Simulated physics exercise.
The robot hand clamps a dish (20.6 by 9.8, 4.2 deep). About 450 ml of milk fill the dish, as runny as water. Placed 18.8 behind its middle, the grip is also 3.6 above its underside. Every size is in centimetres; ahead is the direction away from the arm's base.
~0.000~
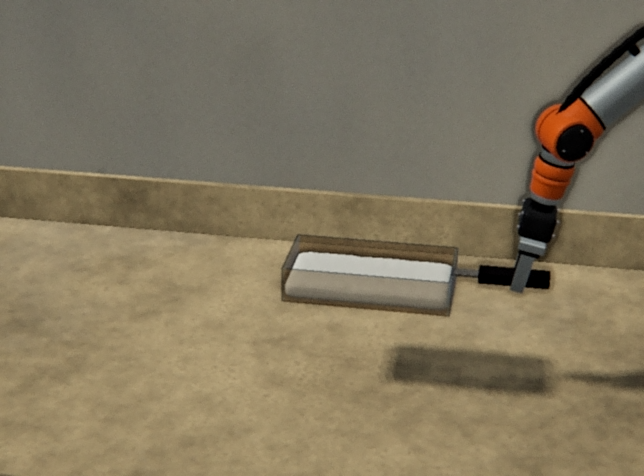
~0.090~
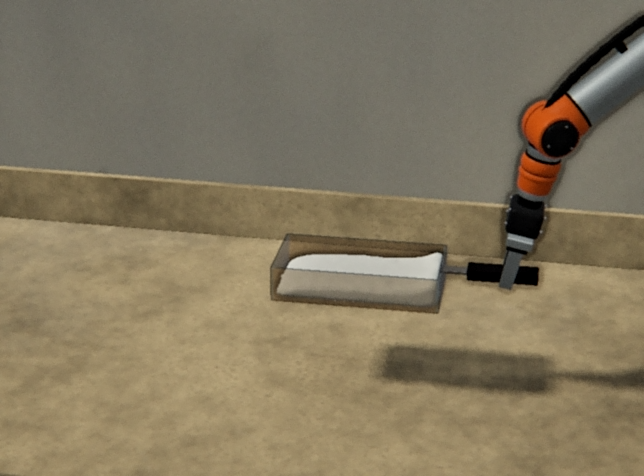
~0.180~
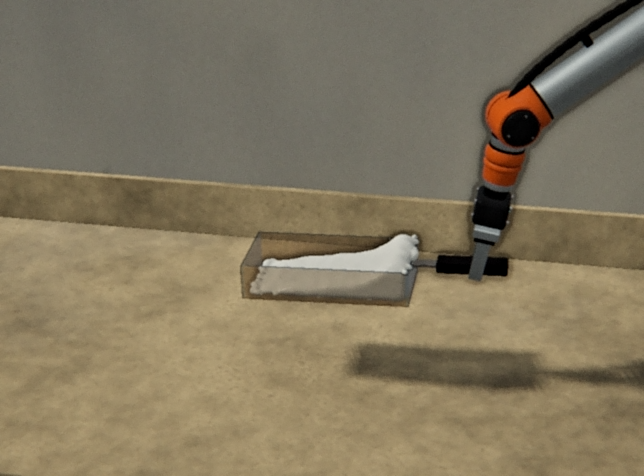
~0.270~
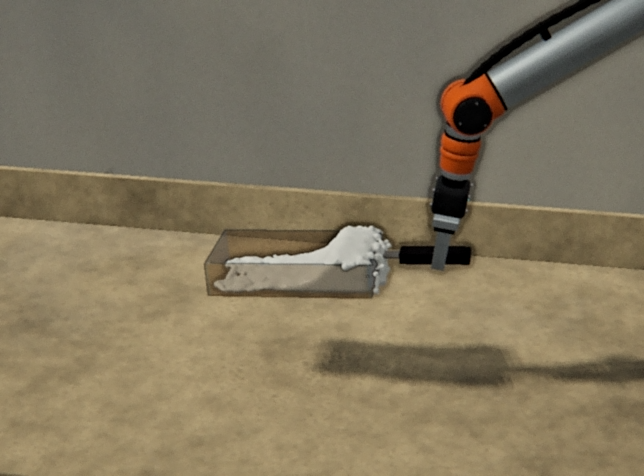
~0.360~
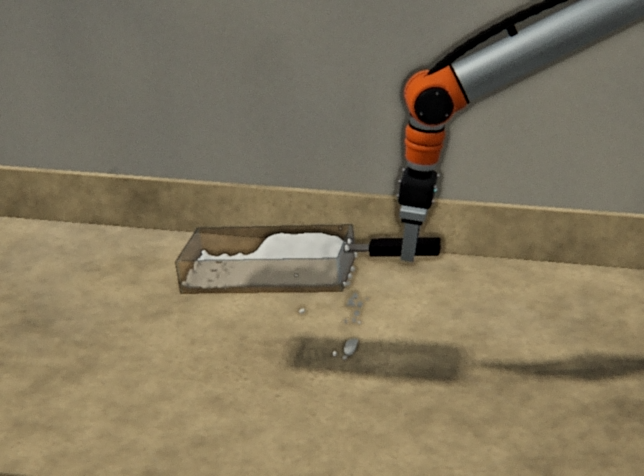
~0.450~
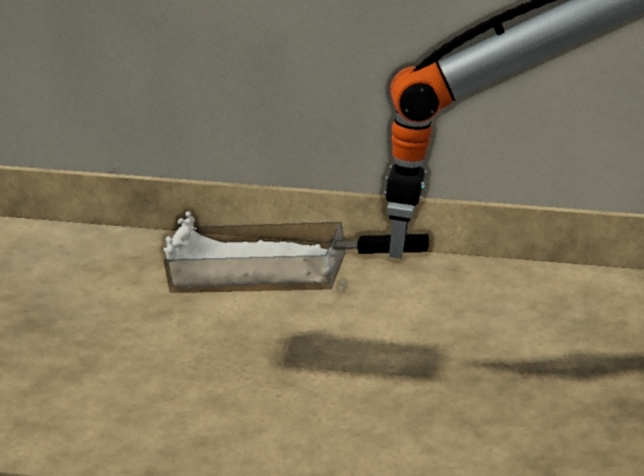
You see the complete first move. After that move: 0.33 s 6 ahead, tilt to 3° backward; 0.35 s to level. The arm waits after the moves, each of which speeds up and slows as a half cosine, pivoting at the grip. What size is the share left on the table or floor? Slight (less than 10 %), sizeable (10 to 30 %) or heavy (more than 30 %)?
Sizeable.
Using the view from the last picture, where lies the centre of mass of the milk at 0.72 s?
Estimated centre sits near (170, 237).
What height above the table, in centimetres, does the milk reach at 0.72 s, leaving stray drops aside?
Up to 29 cm.
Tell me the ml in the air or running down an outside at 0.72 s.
I'd say around 80 ml.
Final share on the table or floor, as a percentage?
Share at the end: Approx. 20 %.
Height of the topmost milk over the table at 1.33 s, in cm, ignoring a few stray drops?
Max height: Around 19 cm.
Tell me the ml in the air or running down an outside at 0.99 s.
0 ml.
After 0.72 s, tilted 2° backward, liquid up to 40 above the table; 355 ml in the dish, 15 ml on the table or floor, 80 ml in the air or running down outside.
After 0.99 s, level, liquid up to 22 above the table; 355 ml in the dish, 95 ml on the table or floor.
After 1.33 s, level, liquid up to 19 above the table; 355 ml in the dish, 95 ml on the table or floor.
After 2.13 s, level, liquid up to 19 above the table; 355 ml in the dish, 95 ml on the table or floor.
At rest, 355 ml in the dish, 95 ml on the table or floor. That is 21 % on the table or floor.
